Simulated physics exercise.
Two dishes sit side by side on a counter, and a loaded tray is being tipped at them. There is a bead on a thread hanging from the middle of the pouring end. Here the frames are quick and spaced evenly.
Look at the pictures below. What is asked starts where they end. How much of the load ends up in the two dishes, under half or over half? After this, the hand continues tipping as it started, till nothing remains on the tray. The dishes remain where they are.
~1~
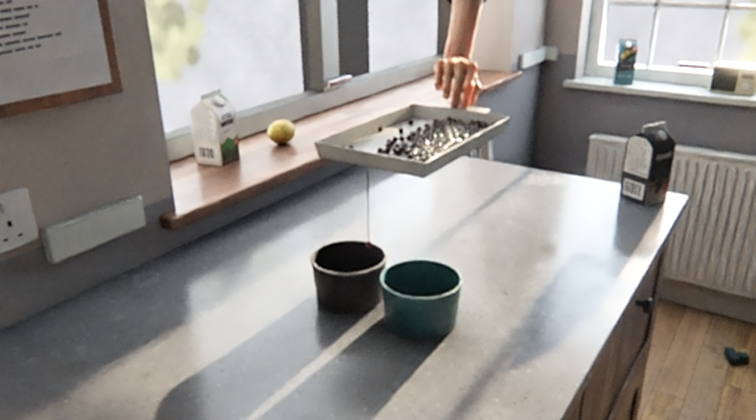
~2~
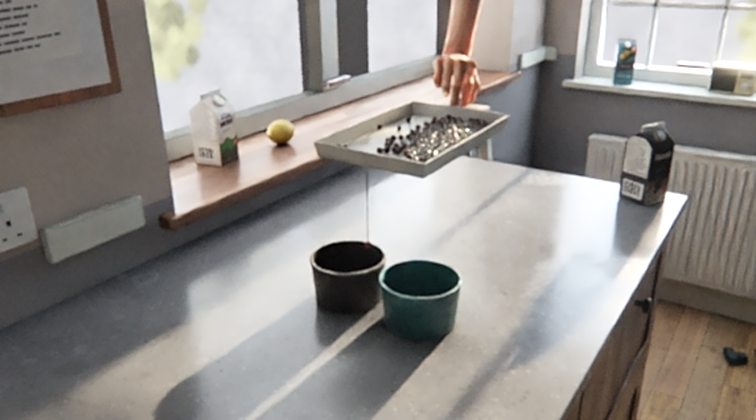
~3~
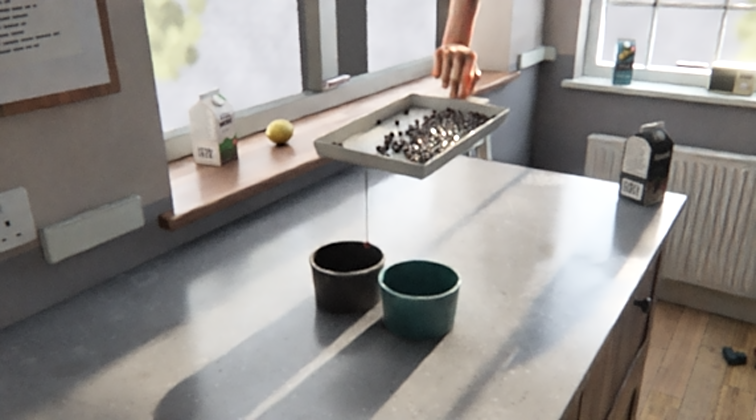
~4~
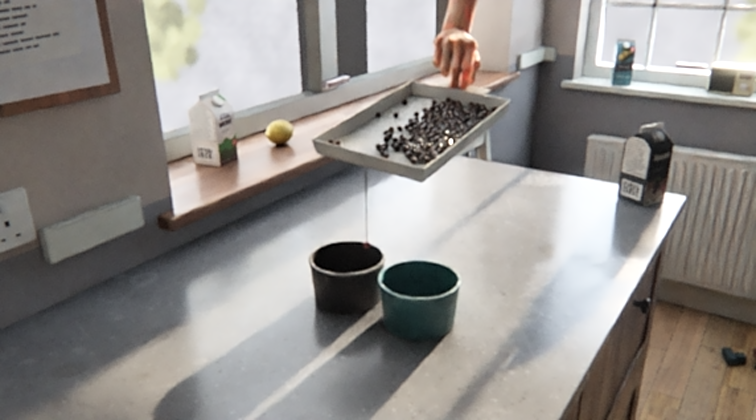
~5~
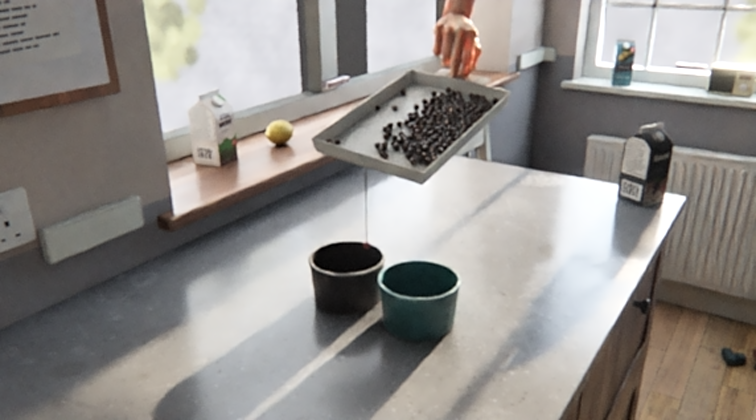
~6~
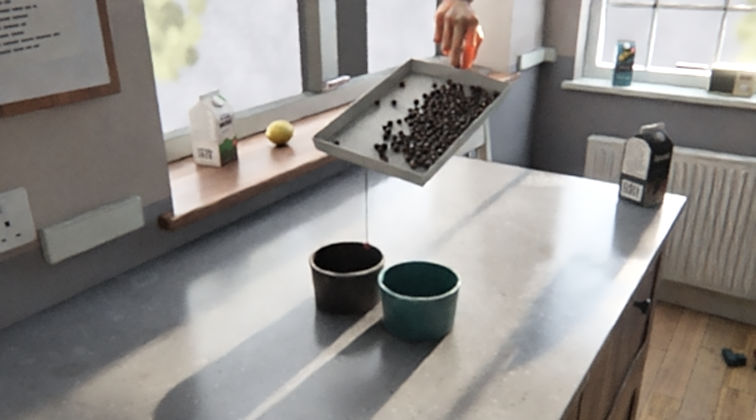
Most reaches the dishes.
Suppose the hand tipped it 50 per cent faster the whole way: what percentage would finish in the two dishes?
I'd say 80 percent or thereabouts.
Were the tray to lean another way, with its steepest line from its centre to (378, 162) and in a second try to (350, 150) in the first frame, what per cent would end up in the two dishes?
Roughly 40 % in the first case and 10 % in the second.
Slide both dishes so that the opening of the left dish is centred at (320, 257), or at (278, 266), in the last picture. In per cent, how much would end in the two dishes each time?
In turn 80 and 0 in a hundred.
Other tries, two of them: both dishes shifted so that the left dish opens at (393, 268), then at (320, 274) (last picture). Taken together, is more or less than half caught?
With the first shift the pair saves beyond half; with the second, less than a half.
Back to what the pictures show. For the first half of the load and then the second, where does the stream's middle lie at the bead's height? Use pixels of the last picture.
(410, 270) first, (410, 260) later.
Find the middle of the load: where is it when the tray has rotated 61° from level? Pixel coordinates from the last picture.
In the last view, the load is centred near (411, 160).
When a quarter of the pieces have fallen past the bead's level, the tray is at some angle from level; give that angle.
A tilt of roughly 85°.
Just after the last frame, tray tipped steeply; almost all on the tray; just a few in the right dish; about a tenth in the air.
A moment on, tray tipped right over; about a tenth on the tray; roughly two thirds in the right dish; just a few outside both; about a tenth in the air.
Further on, tray tipped past a quarter turn; almost all in the right dish; about a tenth outside both.
When it is over, tray tipped past a quarter turn; almost all in the right dish; not one in the left dish; about a tenth outside both.
